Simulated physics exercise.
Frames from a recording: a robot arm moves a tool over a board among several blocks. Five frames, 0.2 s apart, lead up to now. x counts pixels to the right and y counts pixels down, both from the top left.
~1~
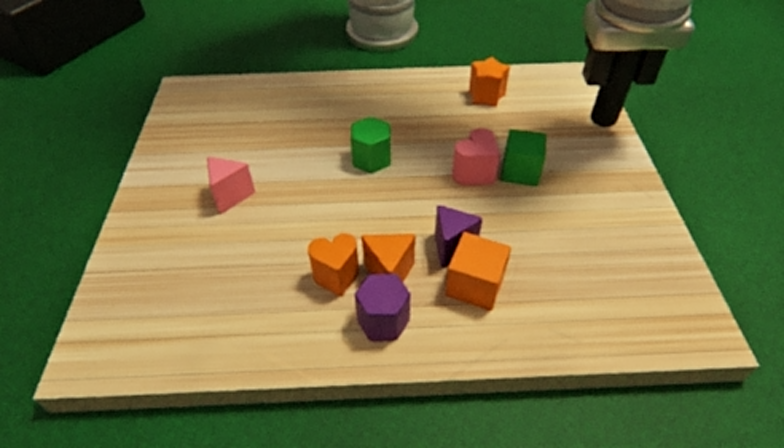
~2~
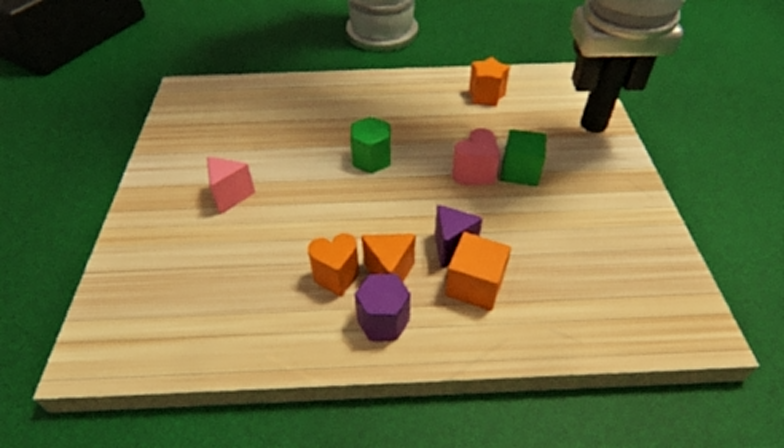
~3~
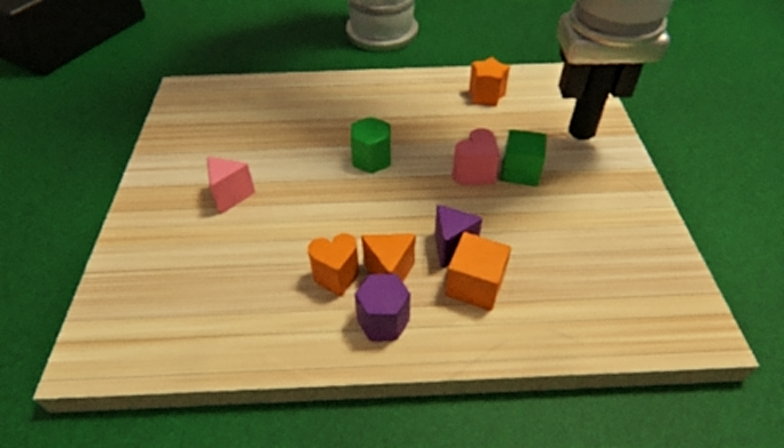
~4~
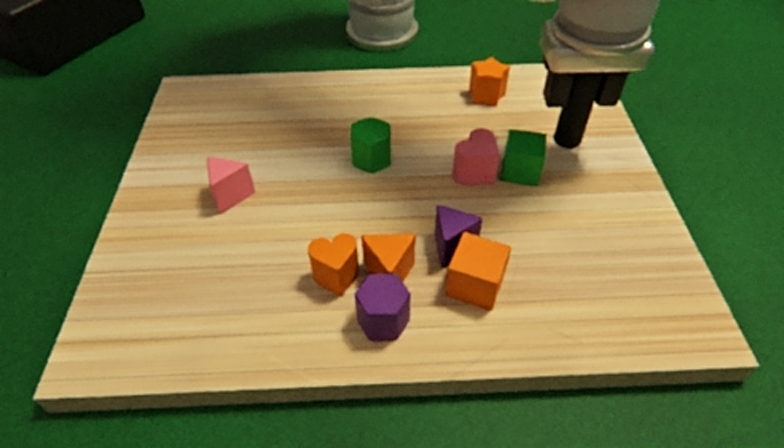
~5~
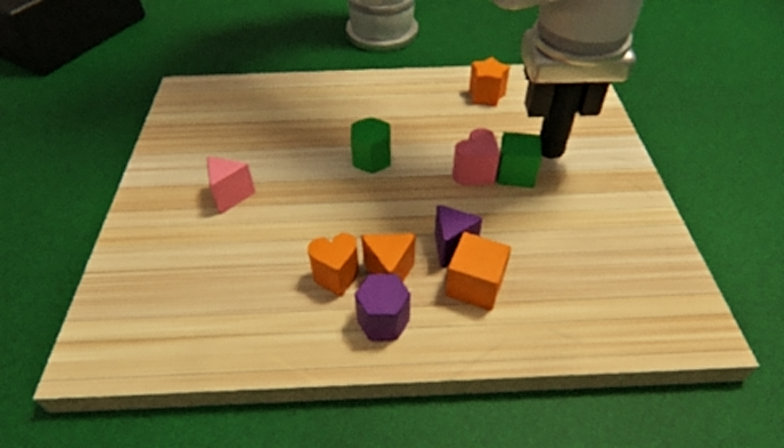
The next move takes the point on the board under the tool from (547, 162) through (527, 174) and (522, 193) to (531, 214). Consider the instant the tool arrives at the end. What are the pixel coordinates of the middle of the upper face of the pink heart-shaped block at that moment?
It should be at (453, 147) by then.
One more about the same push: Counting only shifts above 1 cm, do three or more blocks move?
No, that is not what happens.
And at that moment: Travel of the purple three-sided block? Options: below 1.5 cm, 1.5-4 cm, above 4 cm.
Answer: Less than 1.5 cm.
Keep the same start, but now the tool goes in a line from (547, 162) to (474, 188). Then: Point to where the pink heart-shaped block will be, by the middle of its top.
Most likely (404, 155).
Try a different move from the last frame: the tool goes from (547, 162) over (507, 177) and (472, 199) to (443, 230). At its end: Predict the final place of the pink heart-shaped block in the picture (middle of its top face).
It ends at (397, 153).
On the path given first. Halfway along, tool (523, 172); pink heart-shaped block (454, 147); green square block (492, 153).
At the end, tool (534, 203); purple three-sided block not moved; pink heart-shaped block (454, 147), turned 10° clockwise; green square block (492, 154).
